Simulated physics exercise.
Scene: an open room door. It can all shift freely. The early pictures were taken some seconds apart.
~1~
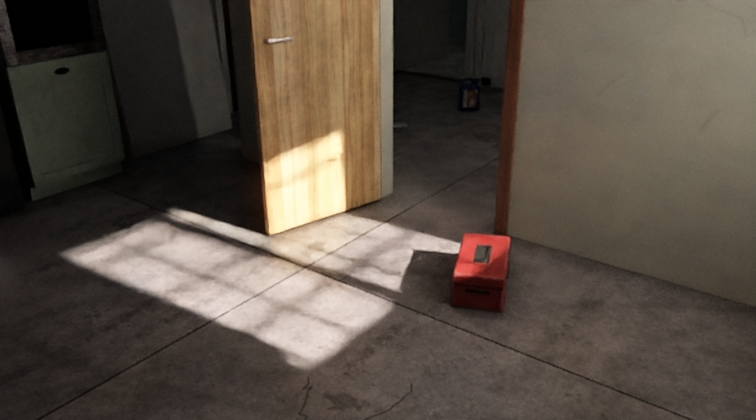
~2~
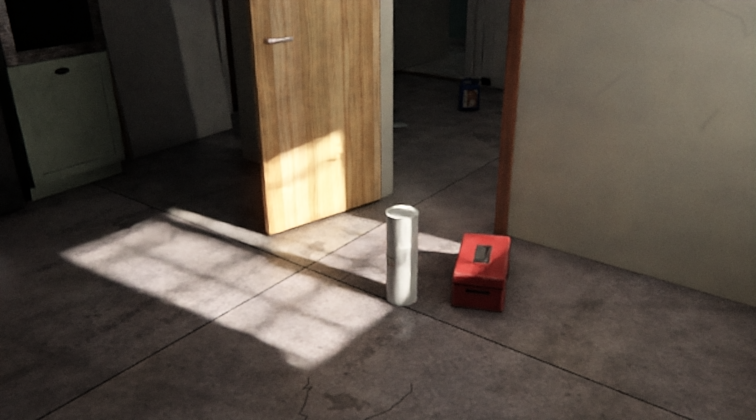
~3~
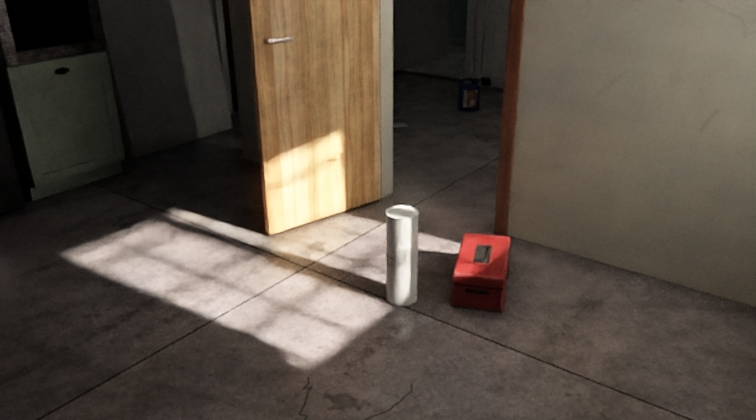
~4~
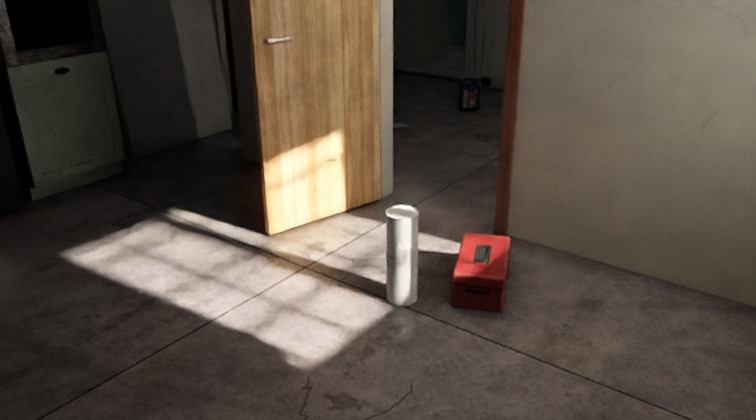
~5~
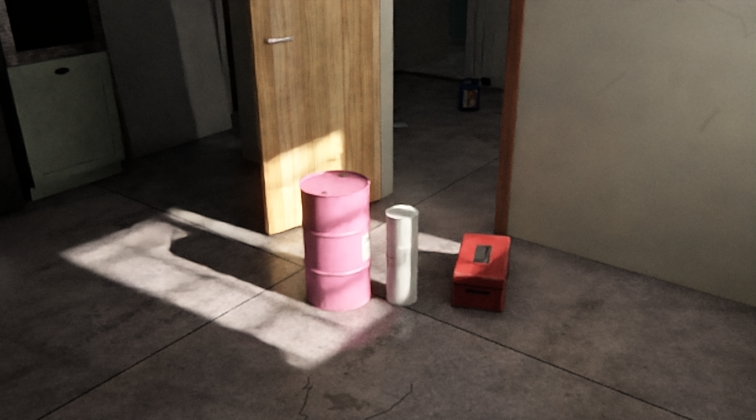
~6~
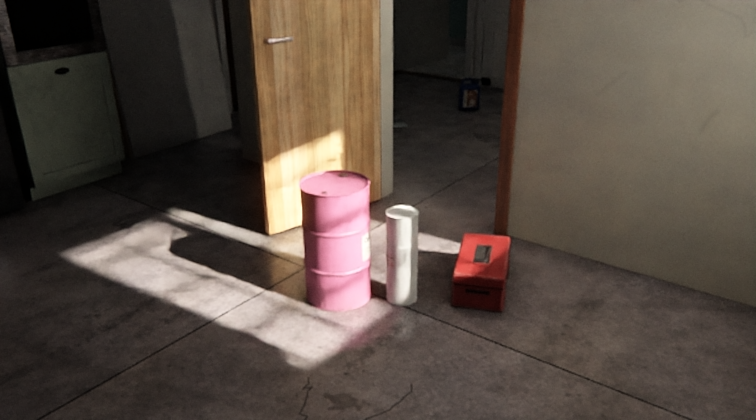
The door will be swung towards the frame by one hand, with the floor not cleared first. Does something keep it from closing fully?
The way is clear.
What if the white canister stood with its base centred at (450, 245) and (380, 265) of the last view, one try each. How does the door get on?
Well, on the first go it is held back, and on the second it makes it all the way.
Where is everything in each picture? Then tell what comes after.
In the first frame, door wide open and still; red toolbox (482, 270).
In the second frame, door wide open and still; red toolbox (482, 270); white canister (402, 256).
In the third frame, door wide open and still; red toolbox (482, 270); white canister (402, 256).
In the fourth frame, door wide open and still; red toolbox (482, 270); white canister (402, 256).
In the fifth frame, door wide open and still; red toolbox (482, 270); white canister (402, 256).
In the sixth frame, door wide open and still; pink drum (336, 240); red toolbox (482, 270).
Then, 0.60 s on from there, open by 82°.
Then, 1.00 s on from there, open by 50°.
Then, 1.40 s on from there, open by 12°.
In the end, open by 0°; all 3 unmoved. At the end, from the last picture's camera, pink drum near (336, 240).
